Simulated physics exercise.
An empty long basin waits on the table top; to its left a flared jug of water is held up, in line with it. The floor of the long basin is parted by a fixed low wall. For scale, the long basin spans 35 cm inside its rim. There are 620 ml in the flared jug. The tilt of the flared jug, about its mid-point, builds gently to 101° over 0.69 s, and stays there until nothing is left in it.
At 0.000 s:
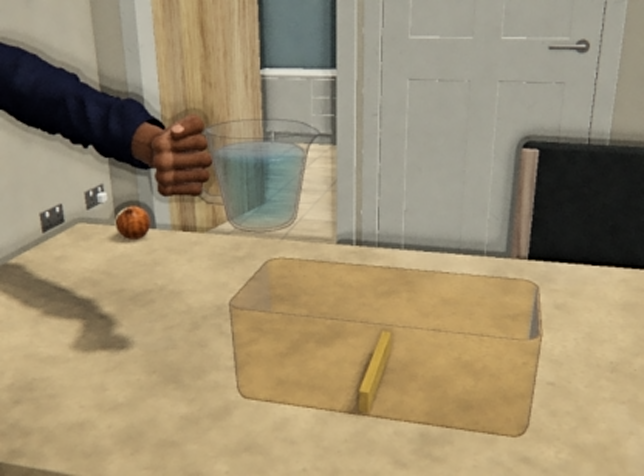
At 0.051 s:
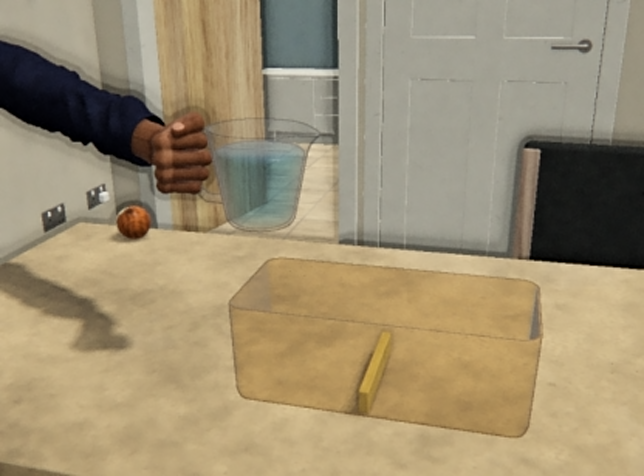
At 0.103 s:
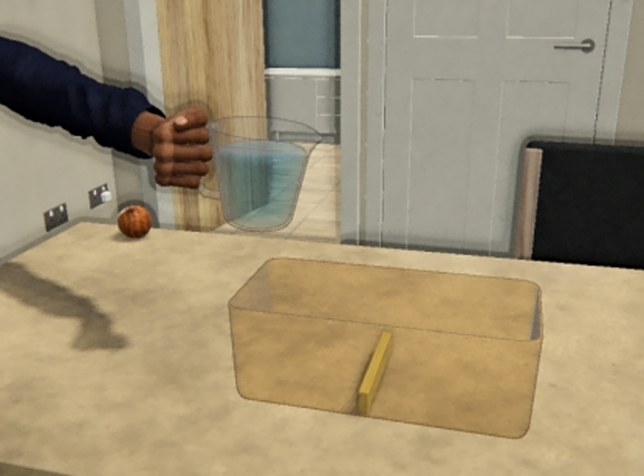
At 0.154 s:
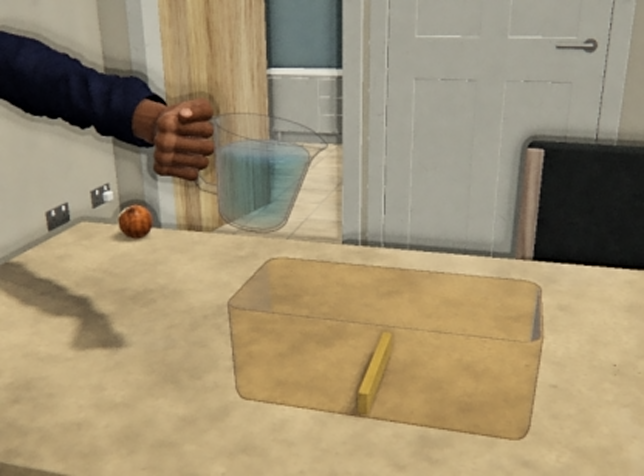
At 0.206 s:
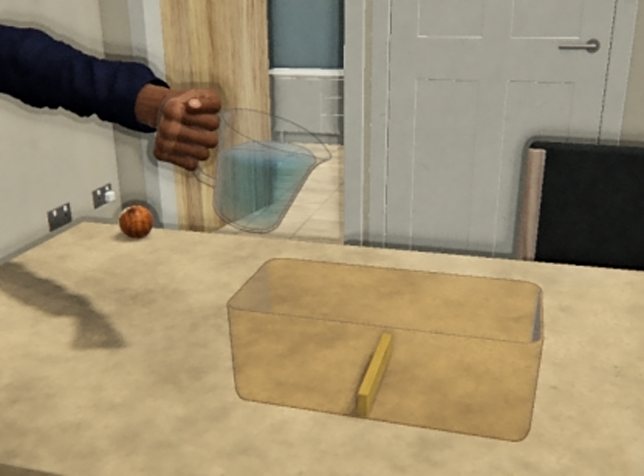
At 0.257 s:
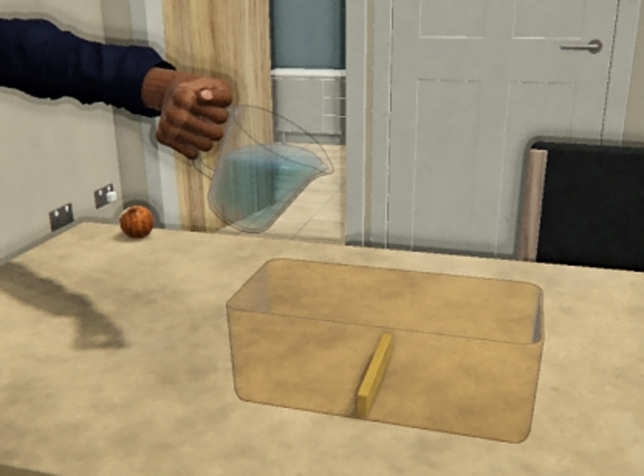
A clear jug of water, held up by a hand on the left, began upright and then slowly leaned to the right, while the empty see-through basin stayed still on the table.
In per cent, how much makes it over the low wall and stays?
Roughly 39 per cent is past the wall.
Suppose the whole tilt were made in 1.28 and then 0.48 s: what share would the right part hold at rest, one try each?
First 55, then 30 per cent.
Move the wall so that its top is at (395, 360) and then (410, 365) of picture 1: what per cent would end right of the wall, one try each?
First 10, then 15 per cent.
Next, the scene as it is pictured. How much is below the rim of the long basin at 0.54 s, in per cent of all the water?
Near 18 in a hundred.
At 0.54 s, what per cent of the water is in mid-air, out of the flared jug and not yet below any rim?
About 28 per cent.
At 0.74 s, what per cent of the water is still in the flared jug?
Near 10 in a hundred.
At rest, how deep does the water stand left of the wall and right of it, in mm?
Left about 16 mm, right about 8 mm.
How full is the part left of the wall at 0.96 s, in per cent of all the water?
About 62 per cent.
After 0.54 s the tilt is 89° and 54 per cent is still to pour, 7 is left of the wall and 12 right of it.
After 0.74 s the tilt is 101° and 10 per cent is still to pour, 46 is left of the wall and 32 right of it.
After 0.96 s the tilt is 101° and 1 per cent is still to pour, 62 is left of the wall and 34 right of it.
After 1.19 s the tilt is 101° and 0 per cent is still to pour, 62 is left of the wall and 37 right of it.
In the end 60 per cent lies left of the wall, 39 right of it and 1 outside.
